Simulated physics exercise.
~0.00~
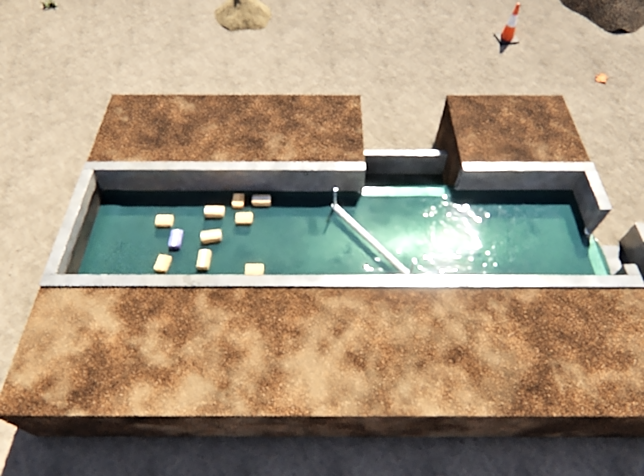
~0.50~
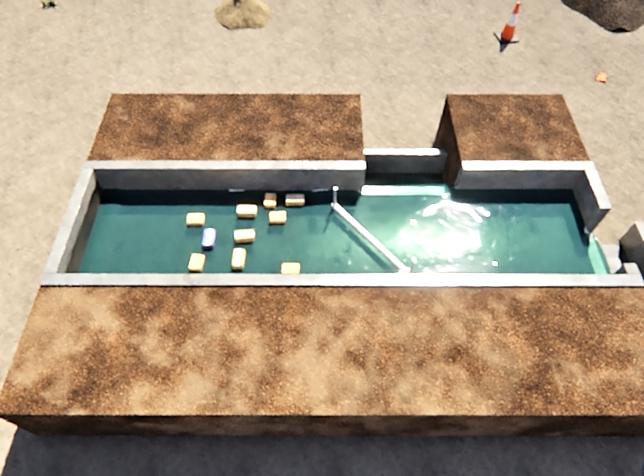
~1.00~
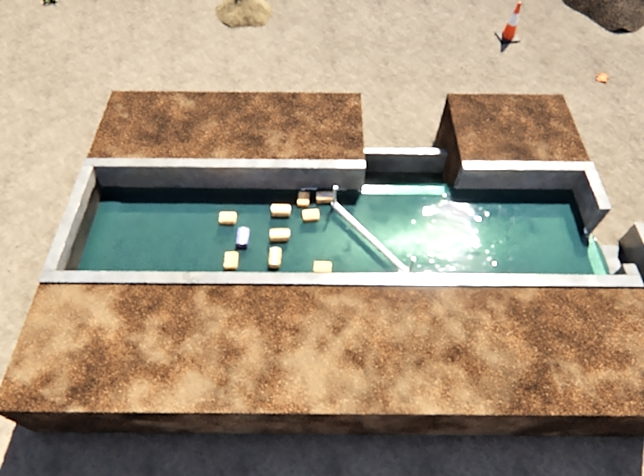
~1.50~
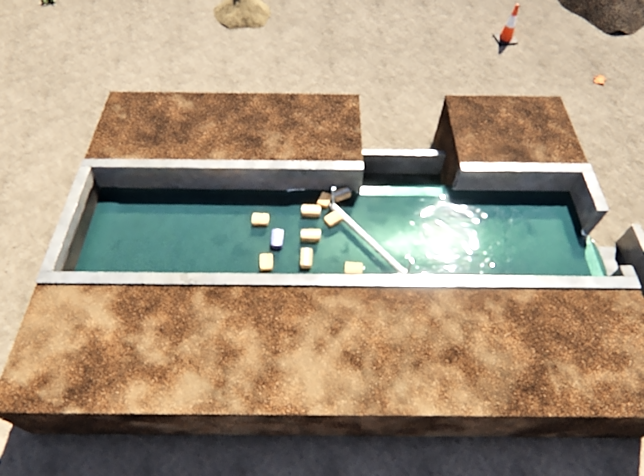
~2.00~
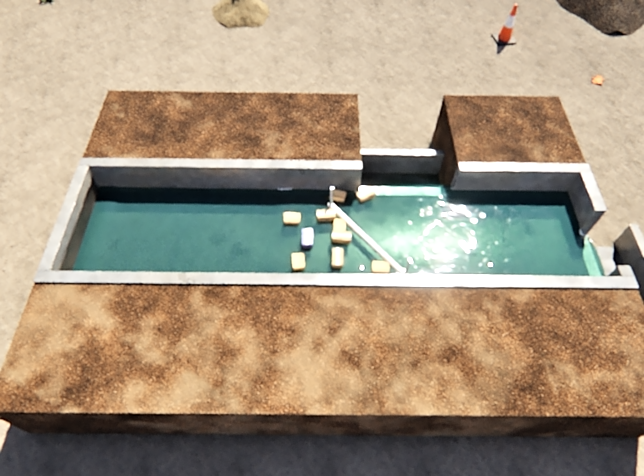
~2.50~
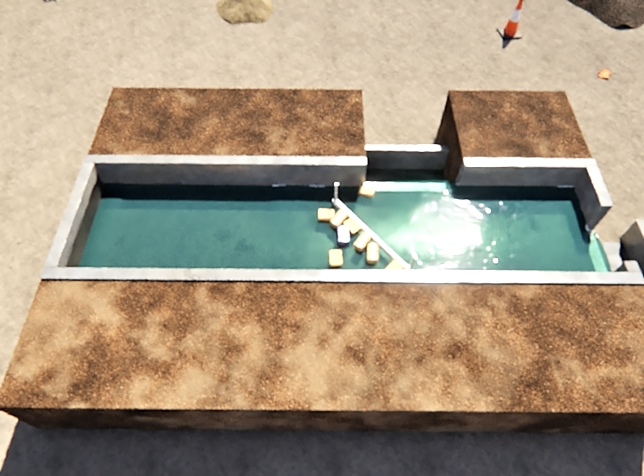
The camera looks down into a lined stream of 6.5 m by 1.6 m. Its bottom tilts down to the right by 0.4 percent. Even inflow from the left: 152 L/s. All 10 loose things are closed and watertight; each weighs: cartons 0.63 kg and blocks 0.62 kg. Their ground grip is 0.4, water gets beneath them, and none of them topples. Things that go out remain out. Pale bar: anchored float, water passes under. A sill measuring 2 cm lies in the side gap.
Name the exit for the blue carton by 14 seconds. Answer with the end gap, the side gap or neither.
Neither.
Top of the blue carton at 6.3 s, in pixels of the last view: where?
(376, 258).
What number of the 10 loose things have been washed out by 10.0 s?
By that point, 2.
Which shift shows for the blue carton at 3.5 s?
I'd put it at around 250 cm.
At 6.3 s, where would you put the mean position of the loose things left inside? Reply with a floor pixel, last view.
The average lands around (391, 267).
After 3.5 s the blue carton is near (364, 247), 2.4 m from its start, afloat; 2 of 10 are out; 8 afloat.
After 6.3 s the blue carton is near (376, 258), 2.6 m from its start, afloat; 2 of 10 are out; 8 afloat.
After 10.0 s the blue carton is near (376, 264), 2.6 m from its start, afloat; 2 of 10 are out; 8 afloat.
After 14.0 s the blue carton is near (376, 264), 2.6 m from its start, afloat; 3 of 10 are out; 7 afloat.
